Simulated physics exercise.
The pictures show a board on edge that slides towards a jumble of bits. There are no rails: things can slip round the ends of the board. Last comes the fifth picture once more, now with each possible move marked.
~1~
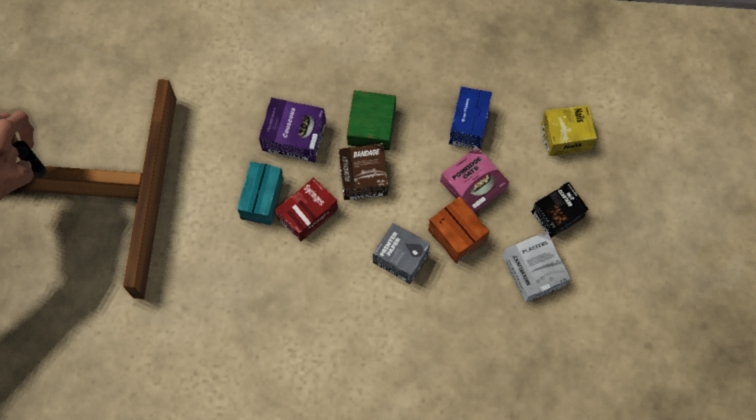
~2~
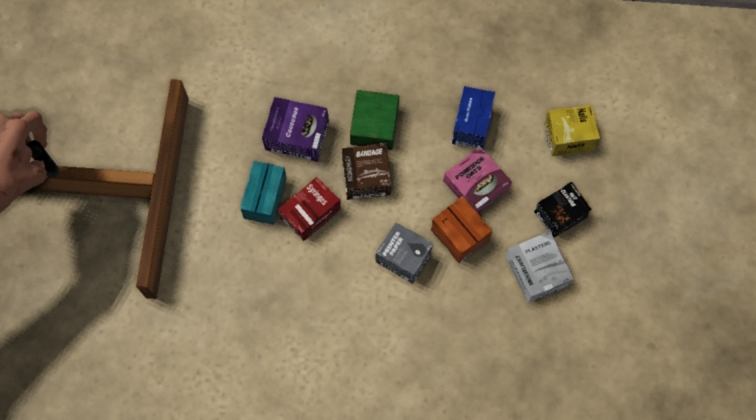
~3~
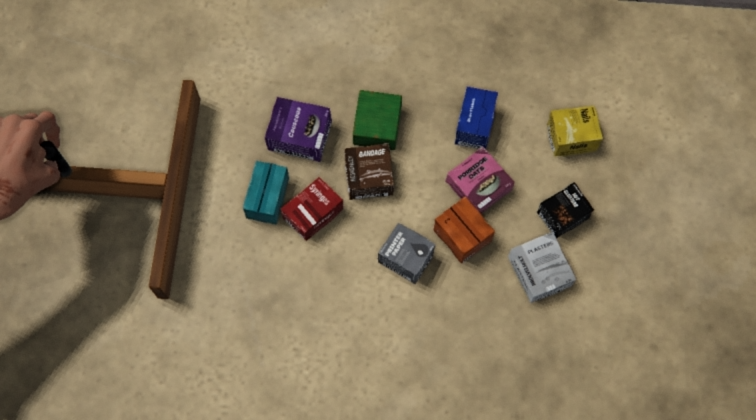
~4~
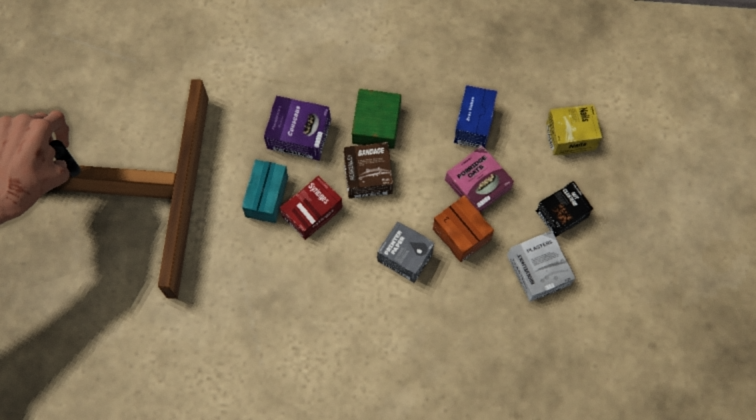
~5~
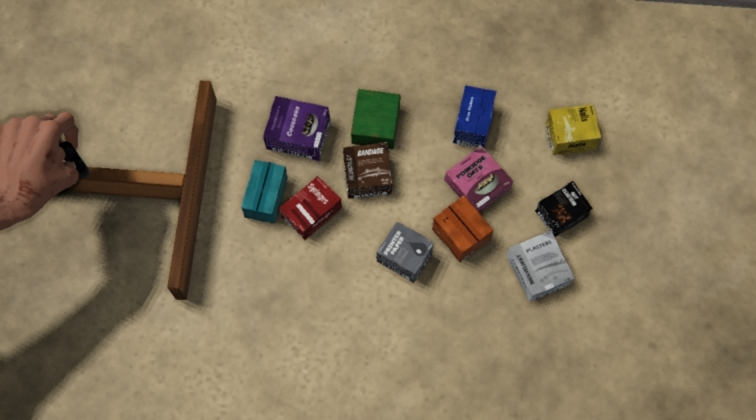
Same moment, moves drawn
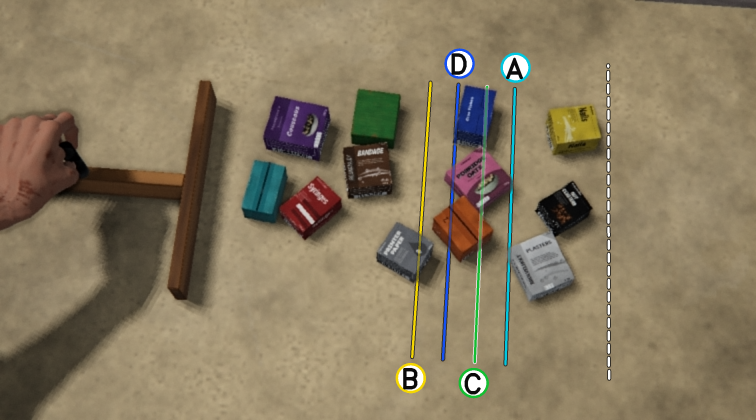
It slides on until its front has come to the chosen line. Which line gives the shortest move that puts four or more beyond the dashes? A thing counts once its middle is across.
The first such stop is A.
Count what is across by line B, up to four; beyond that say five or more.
It has none across.
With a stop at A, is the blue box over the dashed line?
Yes.
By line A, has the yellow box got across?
Yes.
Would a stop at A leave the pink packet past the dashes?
By then, yes.
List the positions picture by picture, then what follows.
The first frame shows pink packet (474, 181); grey box (401, 253); white box (536, 267).
The second frame shows board (159, 179); blue box (474, 118).
The third frame shows board (172, 180); brown box (369, 171).
The fourth frame shows board (181, 179); black box (564, 210).
The fifth frame shows board (190, 180); purple packet (297, 128); red box (311, 209); green block (376, 119).
On the marked copy, A at (510, 220); B at (422, 213); C at (481, 217); D at (451, 215); the dashed line at (609, 213).
Following A. Soon after the start, board (304, 189); yellow box (572, 130); black box (563, 210); none across.
Later, board (420, 197); yellow box (588, 132); black box (586, 220); none across.
In the end, board (510, 204); yellow box (673, 137); black box (655, 250); four across.
As for the rest, B gets none across; C gets only two across; D gets only one across.
